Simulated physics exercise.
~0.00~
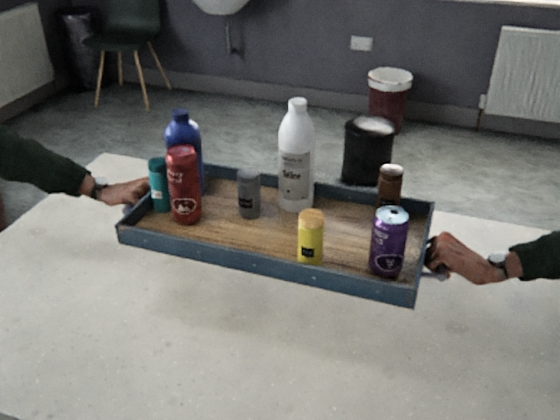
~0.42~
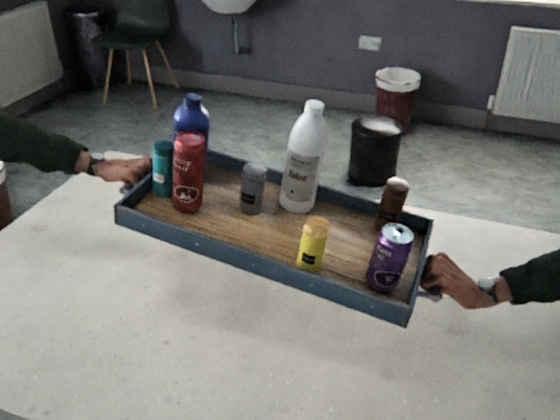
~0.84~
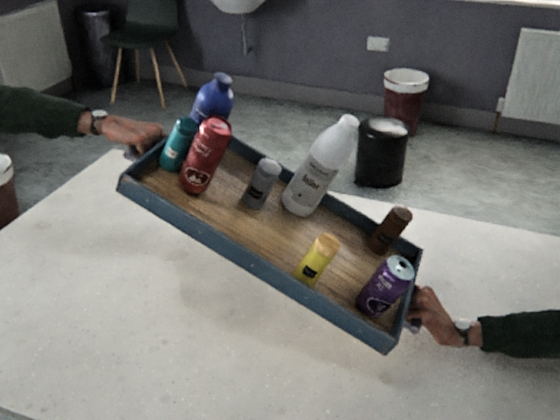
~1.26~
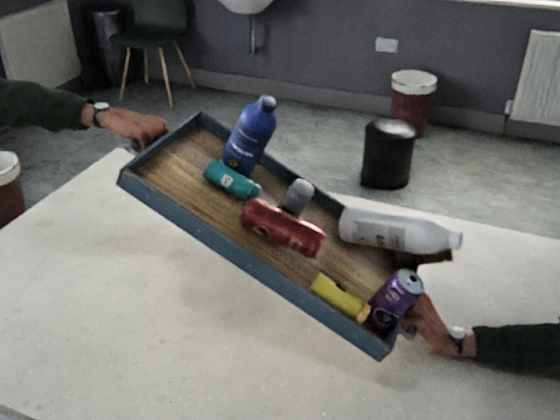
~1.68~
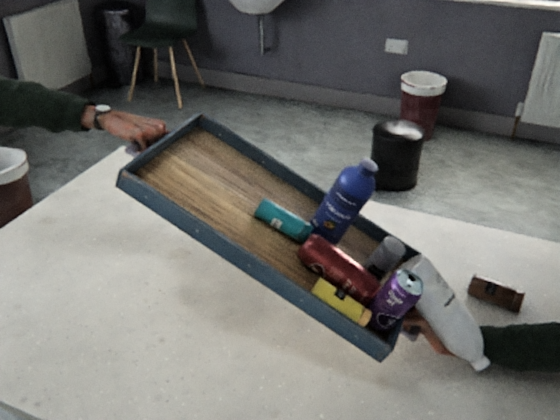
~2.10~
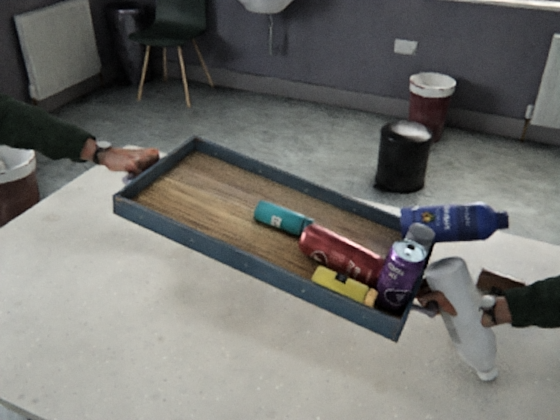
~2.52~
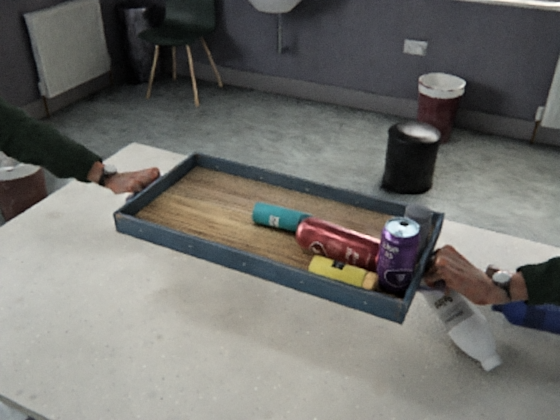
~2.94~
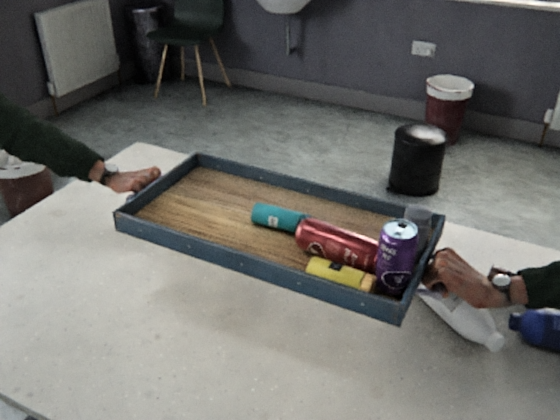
In a grey-walled room with a chair, radiators and bins behind, seen from slightly above, two hands hold a blue-rimmed wooden tray over a pale table. Blue, red and turquoise containers stand at the left, a grey shaker and white bottle near the middle, and yellow and brown shakers and a purple can towards the right. The hands tip the tray right edge down, and most items topple or slide right. The white bottle and brown shaker go over the edge, followed by the blue bottle. Levelled again, the tray holds the fallen red, turquoise and yellow containers beside the upright purple can and grey shaker.
